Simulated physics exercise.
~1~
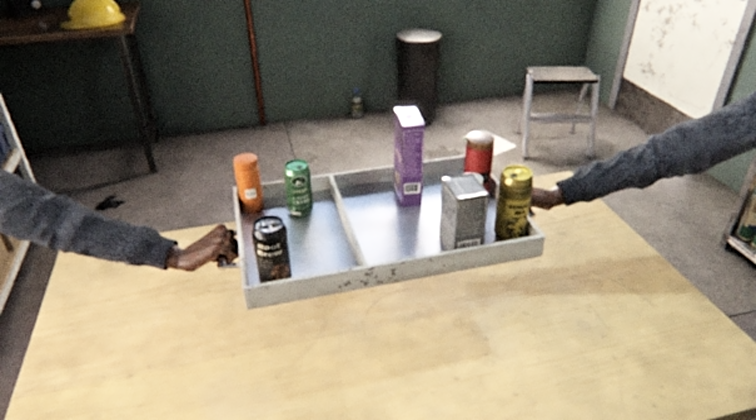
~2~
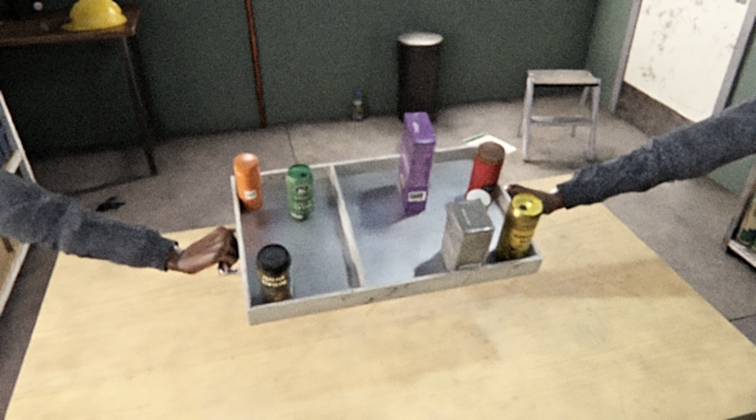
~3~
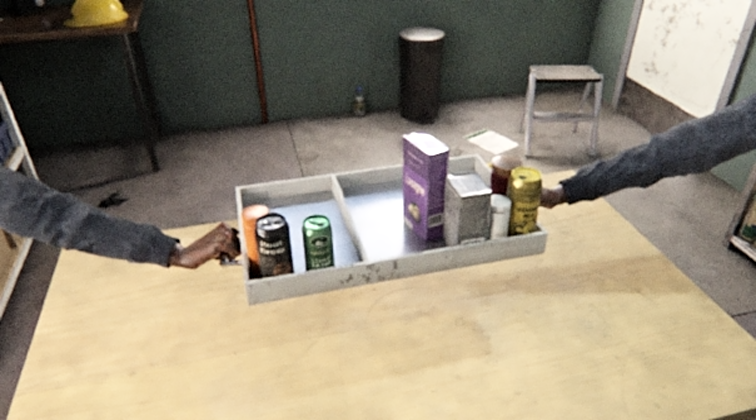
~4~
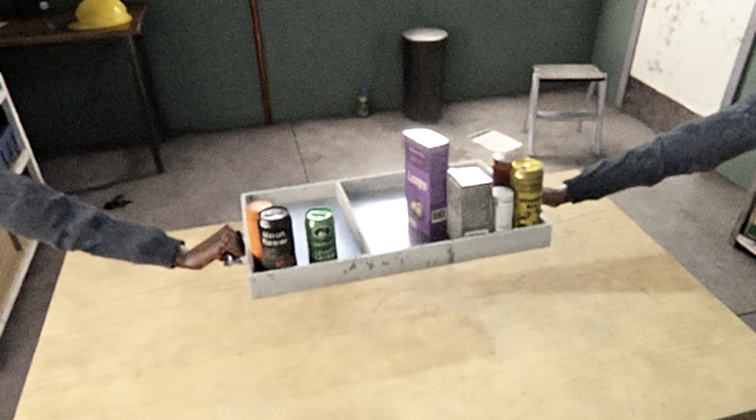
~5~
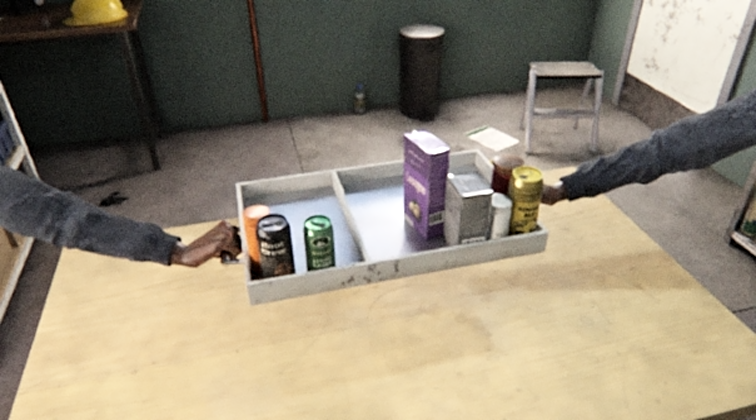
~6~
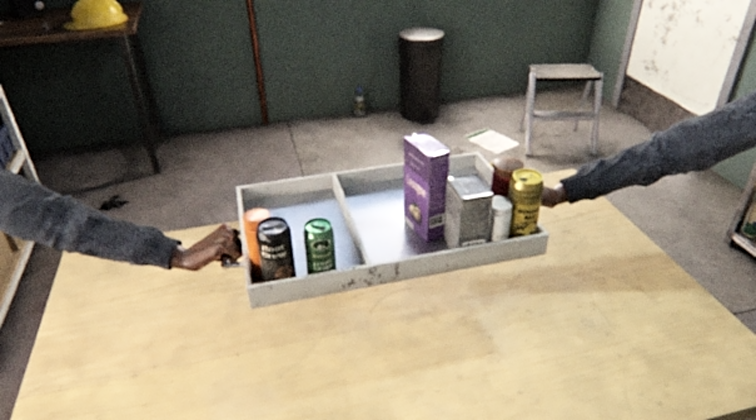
In a workshop, two hands hold a divided grey tray of cans, shakers, a tall purple packet and a grey carton above a wooden table. The tray dips towards the near side, and the things on it lean. The green can and orange shaker then slide to the near rim beside the black can, while the purple packet, red jar and white shaker also shift nearer on the right. The tray comes back to nearly level, and the items barely move after that. At the end everything stands upright, gathered mostly along the near side, with the hands still gripping the tray.
